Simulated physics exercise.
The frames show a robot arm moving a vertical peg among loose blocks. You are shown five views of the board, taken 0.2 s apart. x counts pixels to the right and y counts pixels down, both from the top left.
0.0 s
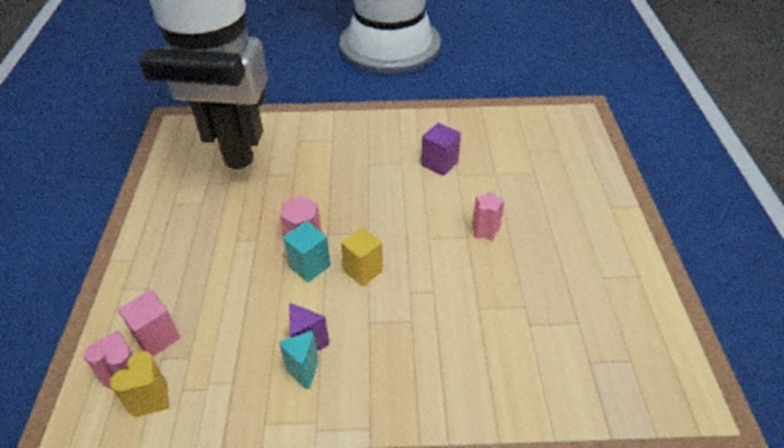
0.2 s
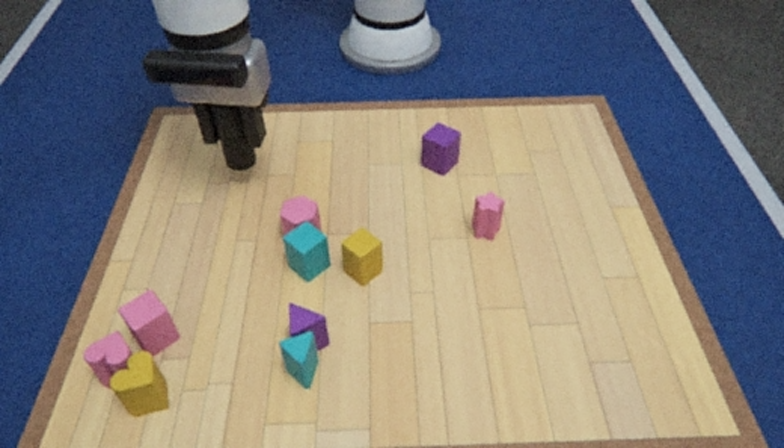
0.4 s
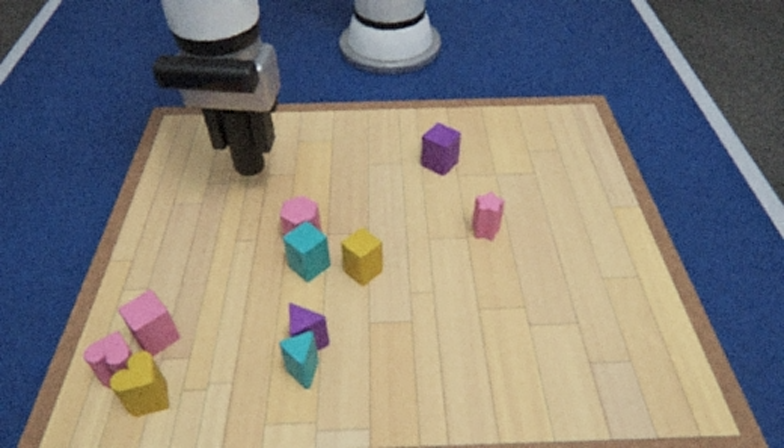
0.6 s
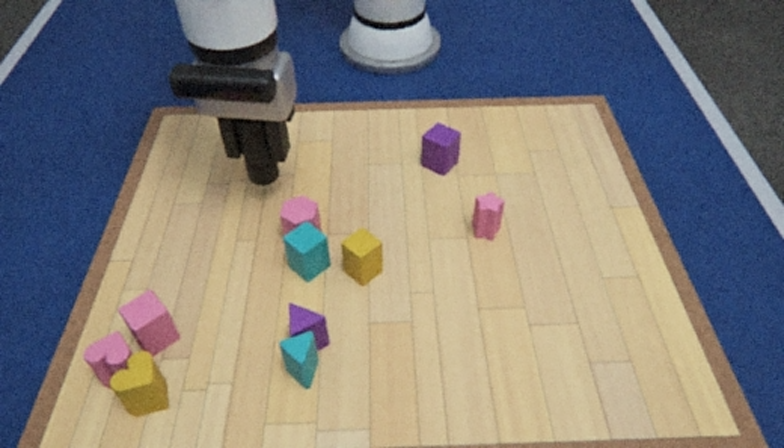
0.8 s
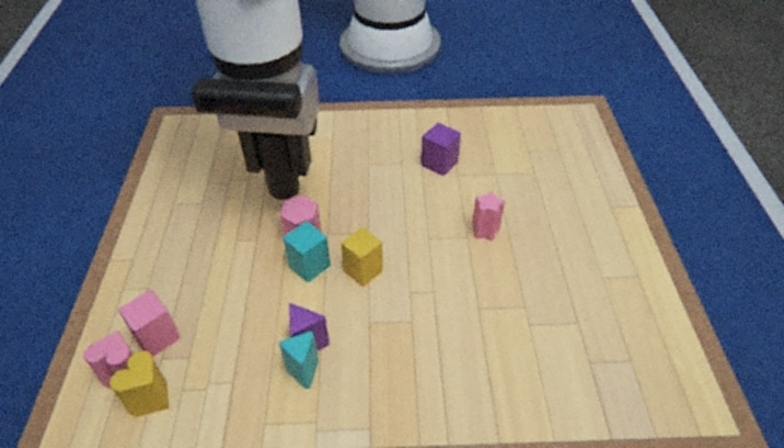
A robot arm moves slowly right and forward over the board while the blocks stay still.
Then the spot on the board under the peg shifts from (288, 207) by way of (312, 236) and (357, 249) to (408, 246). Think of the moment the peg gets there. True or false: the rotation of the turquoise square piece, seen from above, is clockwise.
The statement is true.
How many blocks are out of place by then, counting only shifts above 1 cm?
At least three of them.
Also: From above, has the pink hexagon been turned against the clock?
In short: No.
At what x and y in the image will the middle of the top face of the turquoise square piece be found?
When the path ends, it will be at (313, 270).
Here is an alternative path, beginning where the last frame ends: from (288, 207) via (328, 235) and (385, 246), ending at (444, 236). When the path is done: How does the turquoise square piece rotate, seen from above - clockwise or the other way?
Rotation: Clockwise.
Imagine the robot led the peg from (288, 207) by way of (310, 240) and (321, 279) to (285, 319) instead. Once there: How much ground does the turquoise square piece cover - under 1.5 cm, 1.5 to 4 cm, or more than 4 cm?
It is going to finish beyond 4 cm from where it is now.
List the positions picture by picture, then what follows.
The first frame shows tip of the peg (239, 160), middles of tops, pink hexagon (299, 209), turquoise square piece (305, 237), yellow square piece (361, 242), pink star-shaped block (490, 201).
The second frame shows peg (242, 162), nothing pushed.
The third frame shows peg (250, 167), nothing pushed.
The fourth frame shows peg (265, 176), nothing pushed.
The fifth frame shows peg (284, 190), pink hexagon (299, 209), turquoise square piece (305, 237), yellow square piece (361, 242), pink star-shaped block (490, 201).
On the path given first. One third of the way, peg (310, 219); pink hexagon (319, 230); turquoise square piece (313, 259), turned 45° clockwise.
Two thirds of the way, peg (356, 231); pink hexagon (339, 246), turned 30° clockwise; turquoise square piece (313, 270), turned 75° clockwise; yellow square piece (375, 251), turned 45° anticlockwise.
At the end, peg (408, 228); pink hexagon (339, 246), turned 30° clockwise; turquoise square piece (313, 270), turned 75° clockwise; yellow square piece (375, 251), turned 45° anticlockwise; pink star-shaped block unmoved.
